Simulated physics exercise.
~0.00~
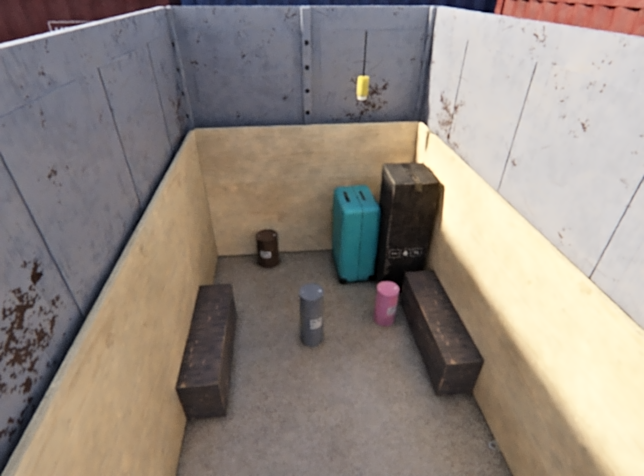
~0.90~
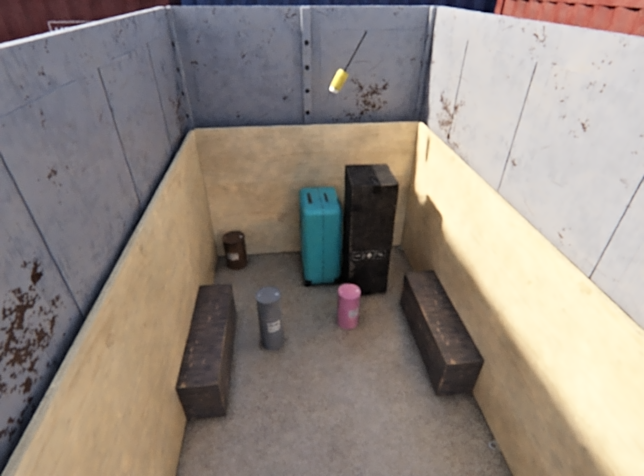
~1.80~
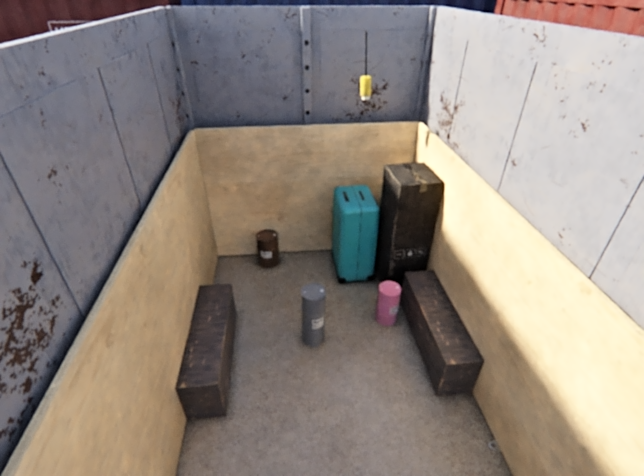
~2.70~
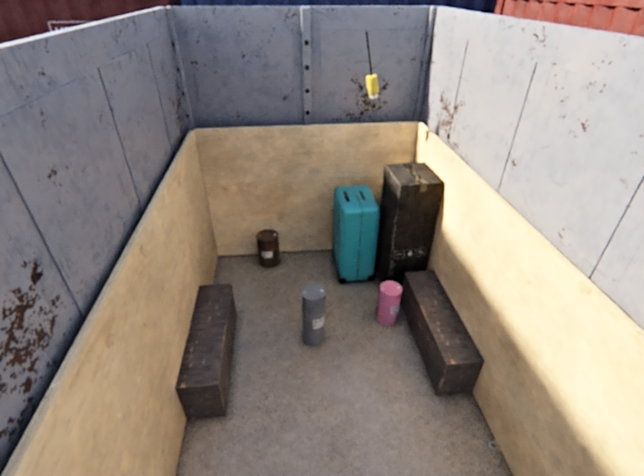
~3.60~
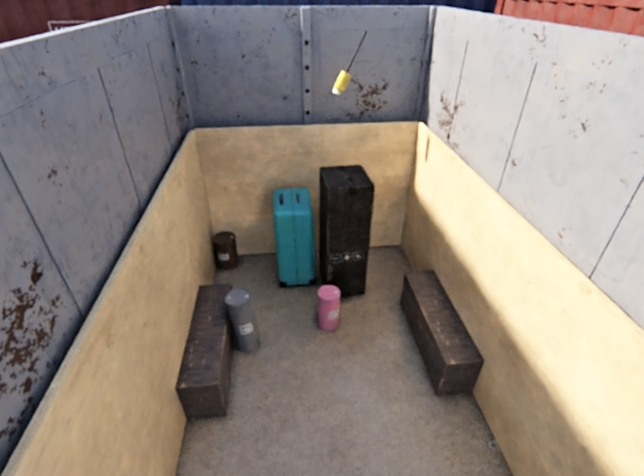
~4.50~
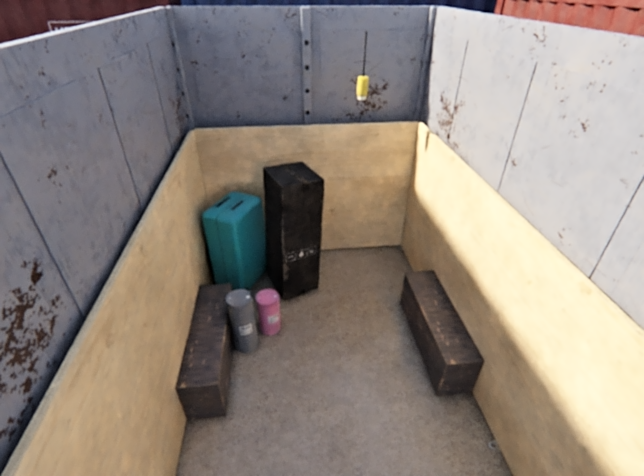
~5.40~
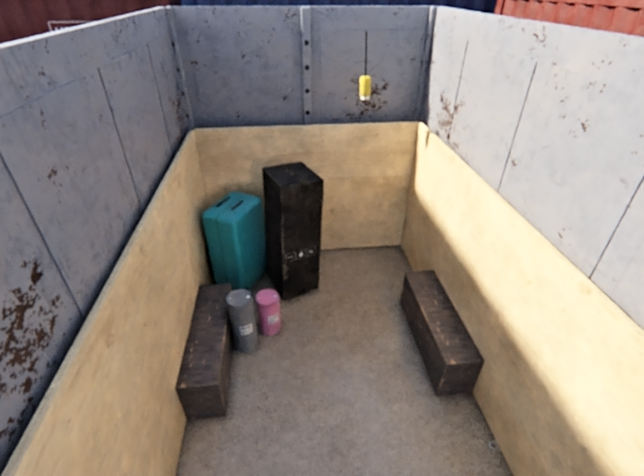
We see a turquoise case, a black box and grey, pink and brown canisters slide left across a van's load bay, then back right, as a hanging lamp swings. They slide left again and end upright near the left side, the brown canister out of sight.
